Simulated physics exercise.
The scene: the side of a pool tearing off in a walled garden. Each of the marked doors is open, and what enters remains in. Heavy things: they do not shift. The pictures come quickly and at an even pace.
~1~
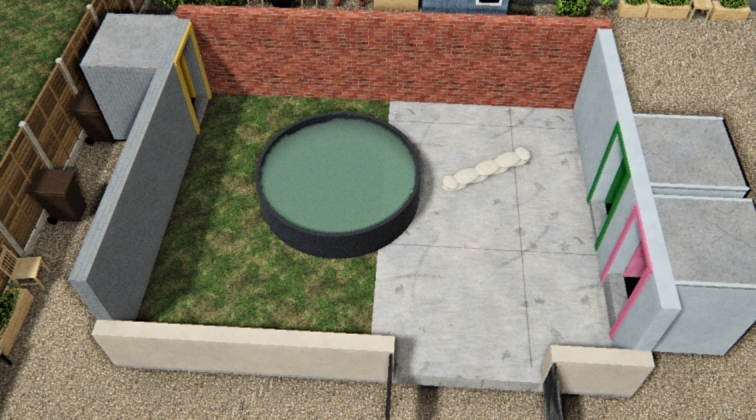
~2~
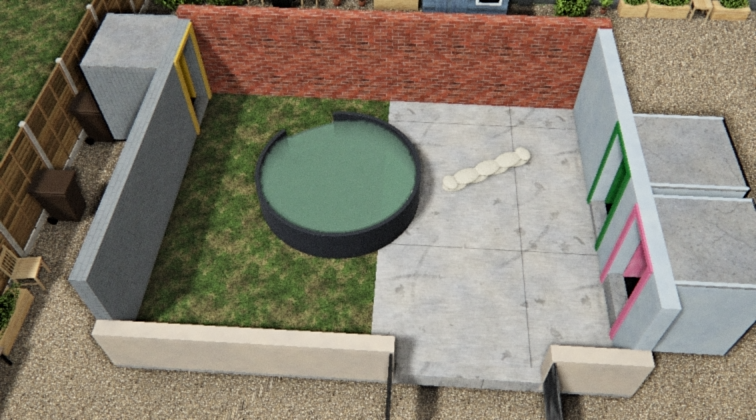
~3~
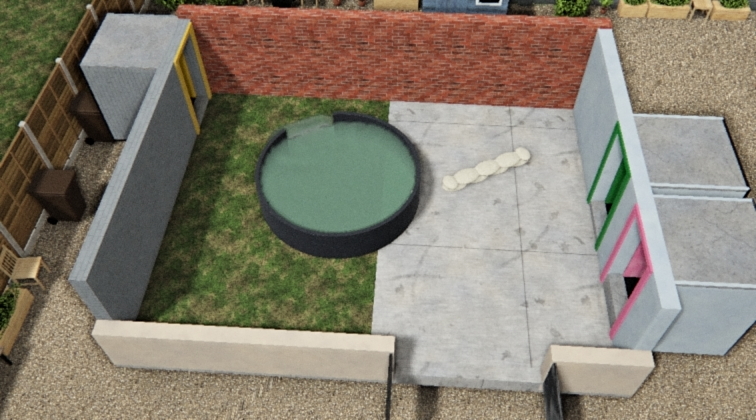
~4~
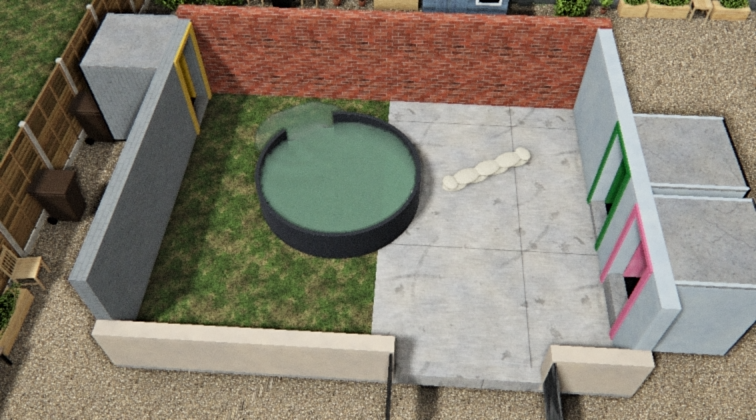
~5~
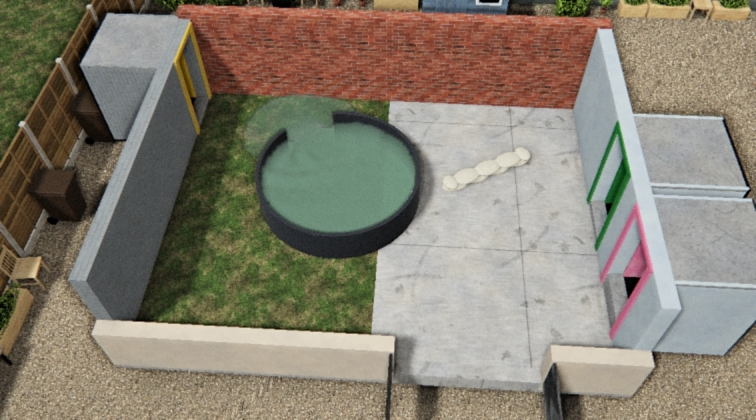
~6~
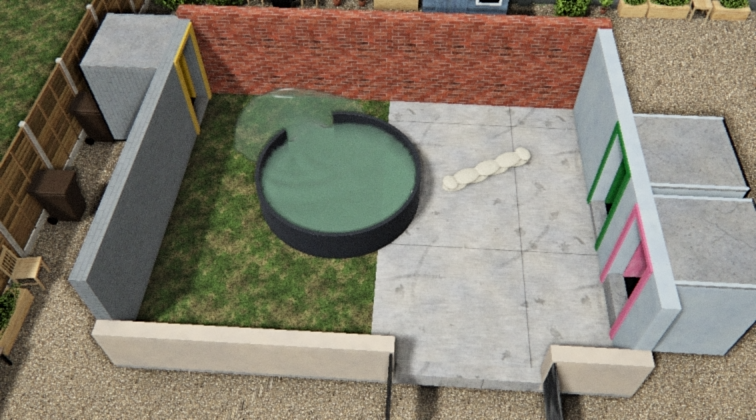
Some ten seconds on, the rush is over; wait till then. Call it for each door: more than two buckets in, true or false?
Yellow door true, pink door false, green door false.
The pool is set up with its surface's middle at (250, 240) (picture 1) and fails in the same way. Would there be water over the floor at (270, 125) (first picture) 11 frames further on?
At that place: Flooded.
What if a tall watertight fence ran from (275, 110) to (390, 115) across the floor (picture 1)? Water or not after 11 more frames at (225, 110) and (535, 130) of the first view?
As listed: Flooded, not flooded.
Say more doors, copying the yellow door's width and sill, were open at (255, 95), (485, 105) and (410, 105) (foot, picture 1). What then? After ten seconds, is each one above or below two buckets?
The first clears the line, the next misses the line, the last misses the line.
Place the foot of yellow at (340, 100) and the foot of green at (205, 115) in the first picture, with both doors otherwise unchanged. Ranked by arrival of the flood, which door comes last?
I'd go with the pink-painted one.
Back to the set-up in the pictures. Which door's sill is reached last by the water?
The pink one.
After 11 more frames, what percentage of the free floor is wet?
Estimate: Some 20 in a hundred.
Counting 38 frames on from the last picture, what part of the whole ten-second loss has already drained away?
Near 85 in a hundred.
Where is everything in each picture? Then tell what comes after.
In the first picture, the pool at (338, 172) is whole and still.
In the second picture, the front is at a hidden place, out from the gap on the pool's far side.
In the third picture, water pours out on the pool's far side and has run to a hidden place.
In the fourth picture, the front is at (269, 119), out from the gap on the pool's far side.
In the fifth picture, water pours out on the pool's far side and has run to (283, 97).
In the sixth picture, water pours out on the pool's far side and has run to (260, 96).
A moment on, water covers 10 % of the floor; the yellow door not reached, the pink door not reached, the green door not reached.
Next, water covers 20 % of the floor; the yellow door over two buckets in, the pink door not reached, the green door not reached.
Then, water covers 35 % of the floor; the yellow door far over two buckets in, the pink door not reached, the green door not reached.
Later, water covers 55 % of the floor; the yellow door far over two buckets in, the pink door not reached, the green door wet at the sill, nothing in.
In the end, water covers 85 % of the floor; the yellow door far over two buckets in, the pink door wet at the sill, nothing in, the green door wet at the sill, nothing in.
